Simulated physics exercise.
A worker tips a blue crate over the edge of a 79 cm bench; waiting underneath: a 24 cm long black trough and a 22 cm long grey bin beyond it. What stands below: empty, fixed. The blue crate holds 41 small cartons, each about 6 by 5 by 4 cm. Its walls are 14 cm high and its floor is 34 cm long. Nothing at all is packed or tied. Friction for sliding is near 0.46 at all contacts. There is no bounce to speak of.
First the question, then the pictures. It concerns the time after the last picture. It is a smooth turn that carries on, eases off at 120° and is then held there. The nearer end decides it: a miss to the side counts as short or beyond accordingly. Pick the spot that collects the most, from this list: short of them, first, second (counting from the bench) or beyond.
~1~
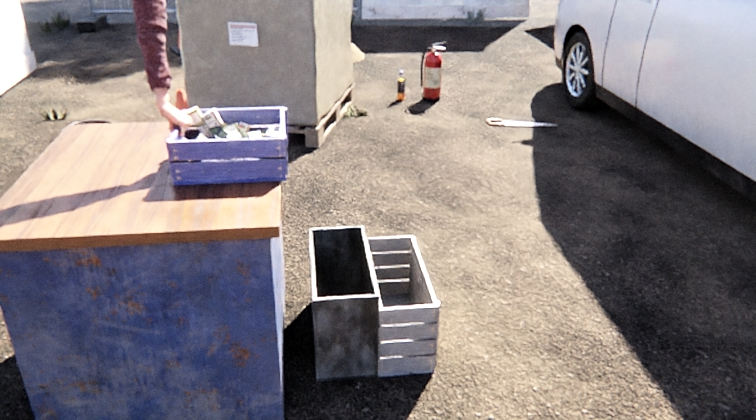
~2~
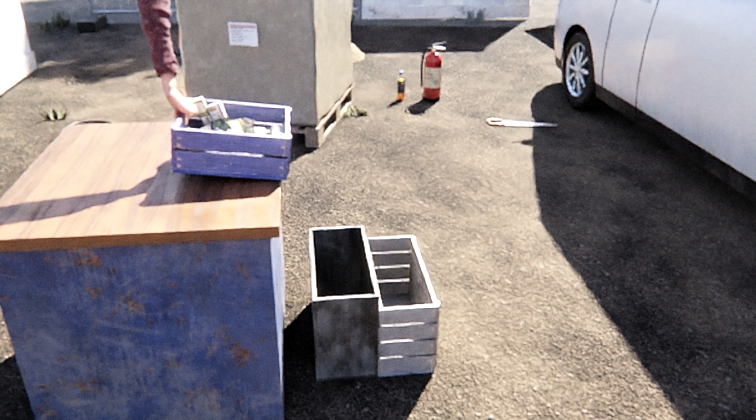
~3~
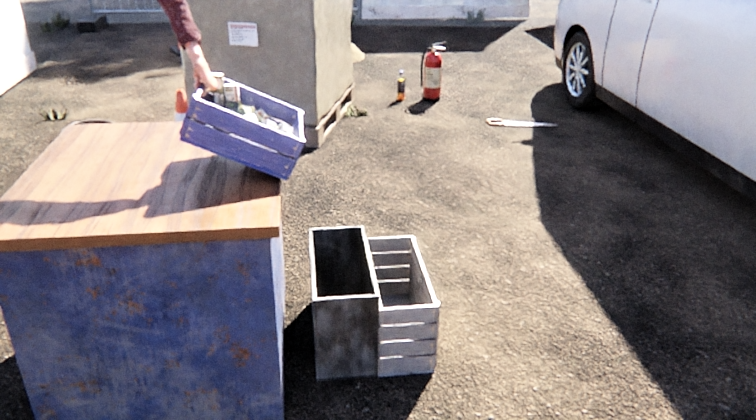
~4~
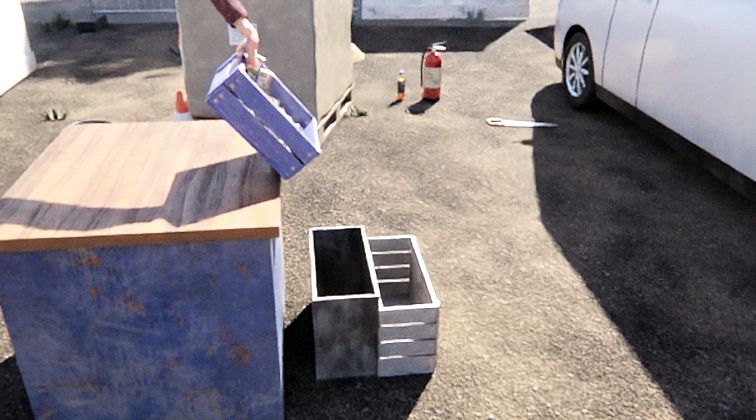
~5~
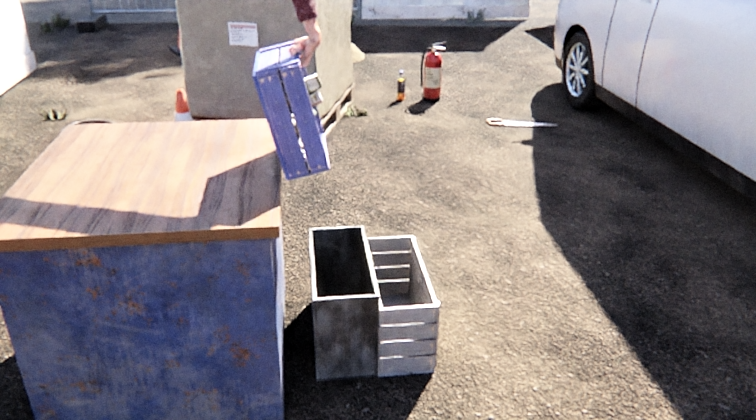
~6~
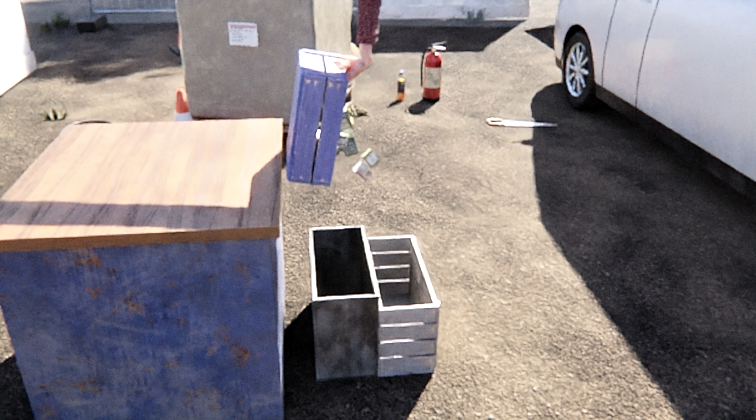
The spot is farther.
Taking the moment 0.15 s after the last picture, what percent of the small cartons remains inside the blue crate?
Still in there: Some 55 per cent.
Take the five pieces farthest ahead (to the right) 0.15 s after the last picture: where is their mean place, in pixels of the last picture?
At about (396, 238).
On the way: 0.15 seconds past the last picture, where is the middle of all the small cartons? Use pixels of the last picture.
Around (340, 164).
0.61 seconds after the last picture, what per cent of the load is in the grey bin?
Share at that moment: About 50 %.
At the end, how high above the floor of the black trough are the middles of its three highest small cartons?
About 12 cm.
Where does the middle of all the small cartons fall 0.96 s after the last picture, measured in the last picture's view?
Centre: Approx. (387, 327).
Then, 0.15 s after the last picture, tilt 115°; 22 still in the blue crate, 2 in the grey bin and 17 in the air.
Then, 0.35 s after the last picture, tilt 120°; 9 still in the blue crate, 5 in the black trough, 12 in the grey bin and 15 in the air.
Then, 0.61 s after the last picture, tilt 120°; 2 still in the blue crate, 10 in the black trough, 20 in the grey bin, 1 on the ground beyond the grey bin and 8 in the air.
When it is over (0.96 s after the last picture), 15 in the black trough, 25 in the grey bin and 1 on the ground beyond the grey bin.
